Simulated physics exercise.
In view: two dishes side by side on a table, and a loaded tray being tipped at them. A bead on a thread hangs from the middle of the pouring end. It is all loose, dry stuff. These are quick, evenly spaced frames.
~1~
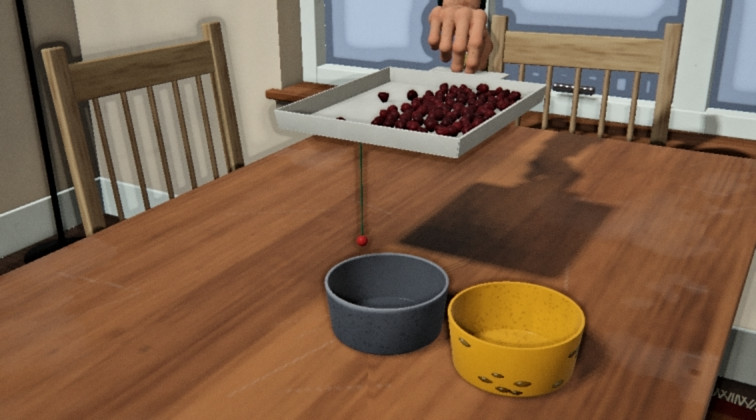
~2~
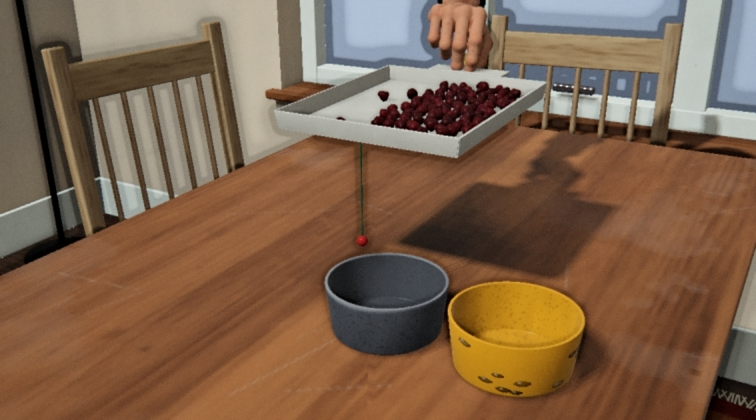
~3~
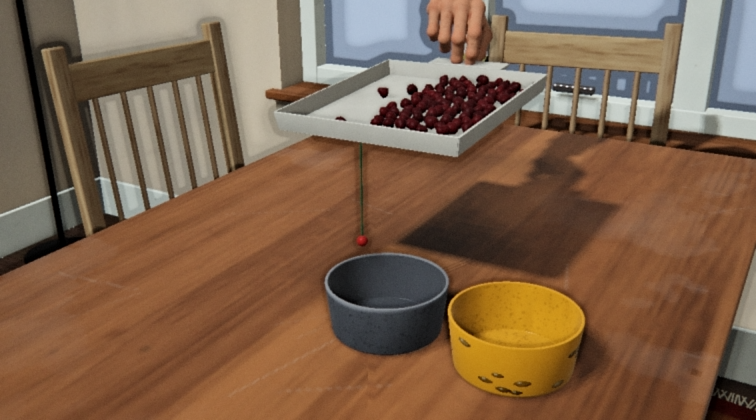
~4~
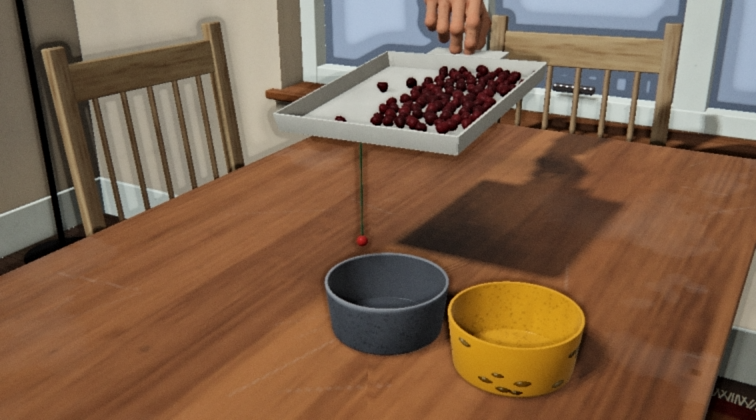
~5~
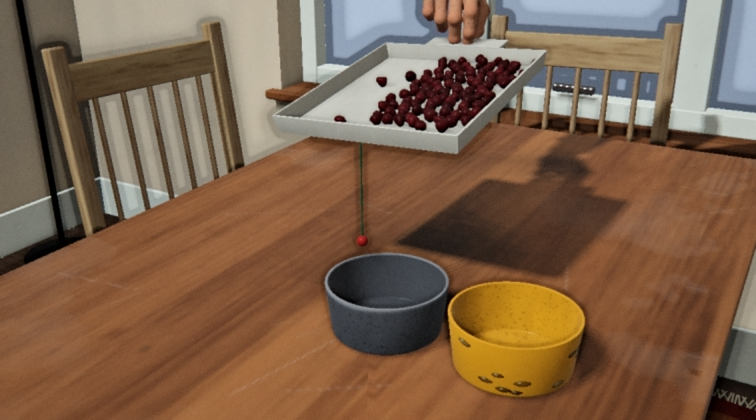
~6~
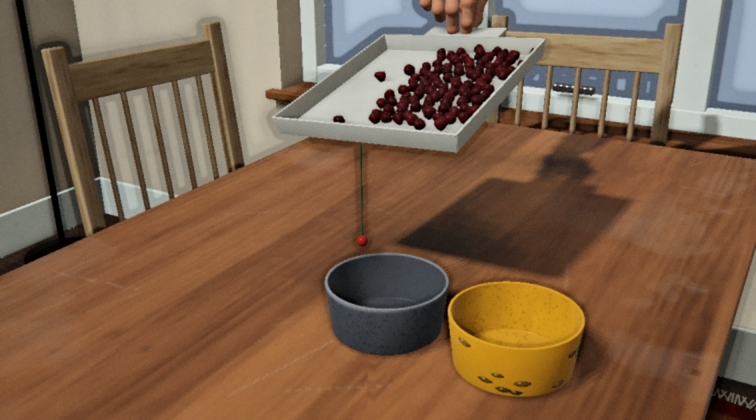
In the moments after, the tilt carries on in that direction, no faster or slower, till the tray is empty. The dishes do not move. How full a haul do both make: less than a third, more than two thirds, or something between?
Together they catch under a third.
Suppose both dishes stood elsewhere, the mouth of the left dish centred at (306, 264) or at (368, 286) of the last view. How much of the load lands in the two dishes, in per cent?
First some 70, then 30 per cent.
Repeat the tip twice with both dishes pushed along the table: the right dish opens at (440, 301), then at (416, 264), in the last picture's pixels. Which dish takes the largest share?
At the first place the left-hand dish, at the second the left-hand dish.
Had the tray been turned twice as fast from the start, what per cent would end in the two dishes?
Some 10 per cent.
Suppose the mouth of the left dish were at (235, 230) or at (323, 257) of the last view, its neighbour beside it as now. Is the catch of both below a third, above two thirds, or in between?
The first try: Between a third and two thirds. The second: The middle third.
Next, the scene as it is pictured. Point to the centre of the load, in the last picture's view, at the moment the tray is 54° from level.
At about (361, 99).
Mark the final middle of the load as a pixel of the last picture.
Close to (282, 306).
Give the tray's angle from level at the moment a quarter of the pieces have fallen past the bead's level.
At about 105°.
Soon after the last picture, tray tipped steeply; all on the tray.
A little later, tray tipped right over; all on the tray.
Later still, tray tipped past a quarter turn; about a quarter in the left dish; most outside both.
At rest, tray tipped past a quarter turn; none in the right dish; about a quarter in the left dish; most outside both.
